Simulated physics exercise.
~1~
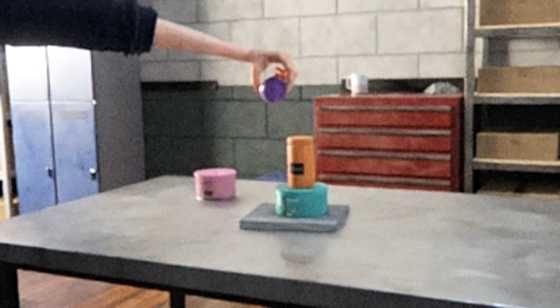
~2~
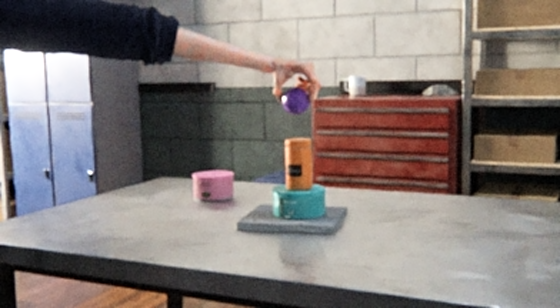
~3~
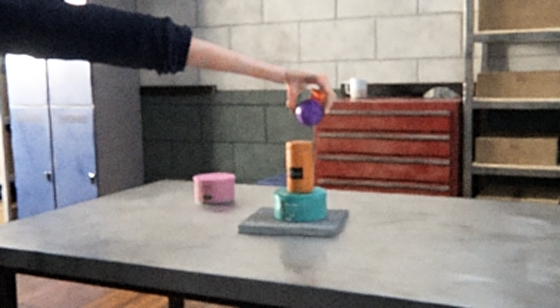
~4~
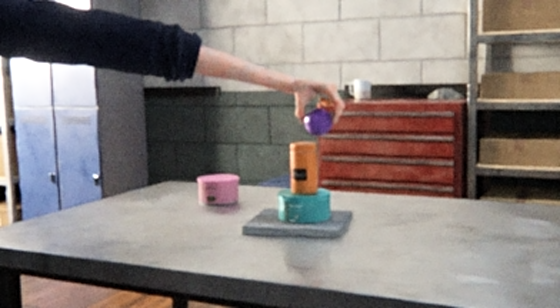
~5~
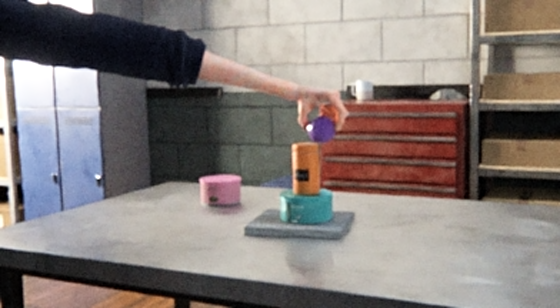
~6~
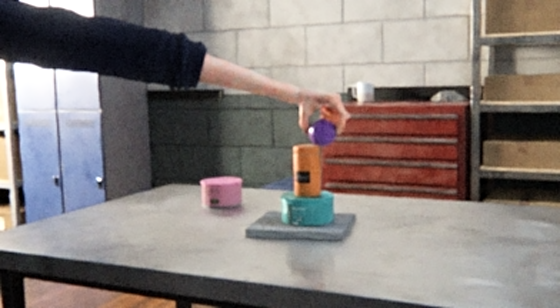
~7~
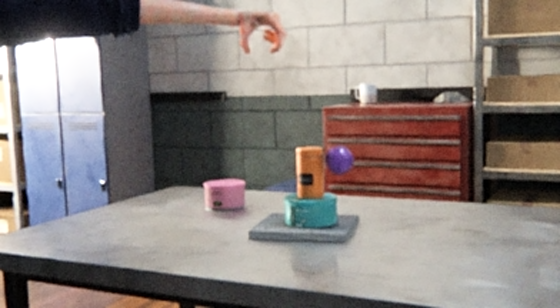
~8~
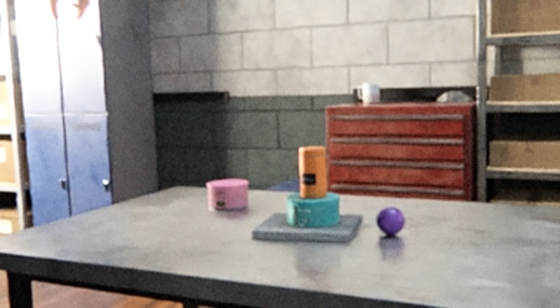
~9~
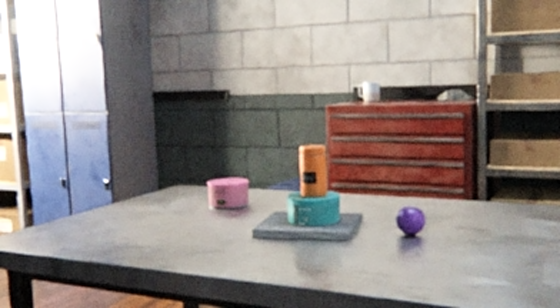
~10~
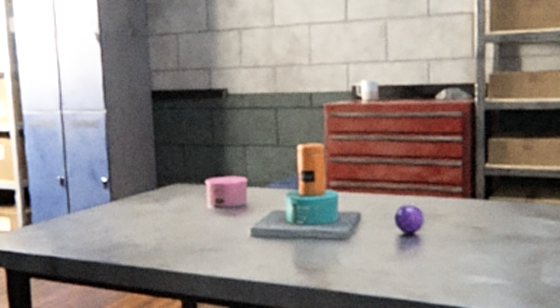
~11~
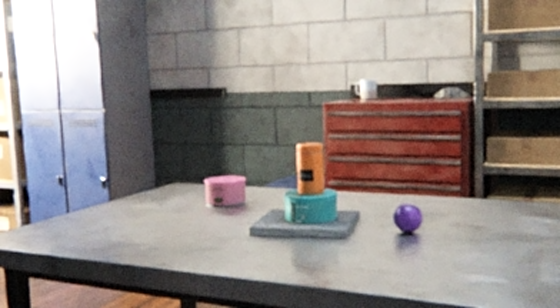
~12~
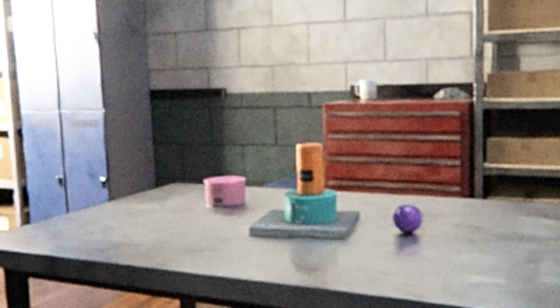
In a workshop-like room with lockers, a red drawer cabinet and shelving behind, a slightly swaying camera looks across a grey table. On it, an orange jar stands on a turquoise tub atop a grey board, with a pink tub to the left. A hand reaching in from the left carries a purple onion rightward and lowers it onto the jar. The hand lets go and draws back, and the onion slips off the right side. It drops to the tabletop and moves a little farther right, then rests there while the jar, tubs and board stay in place.
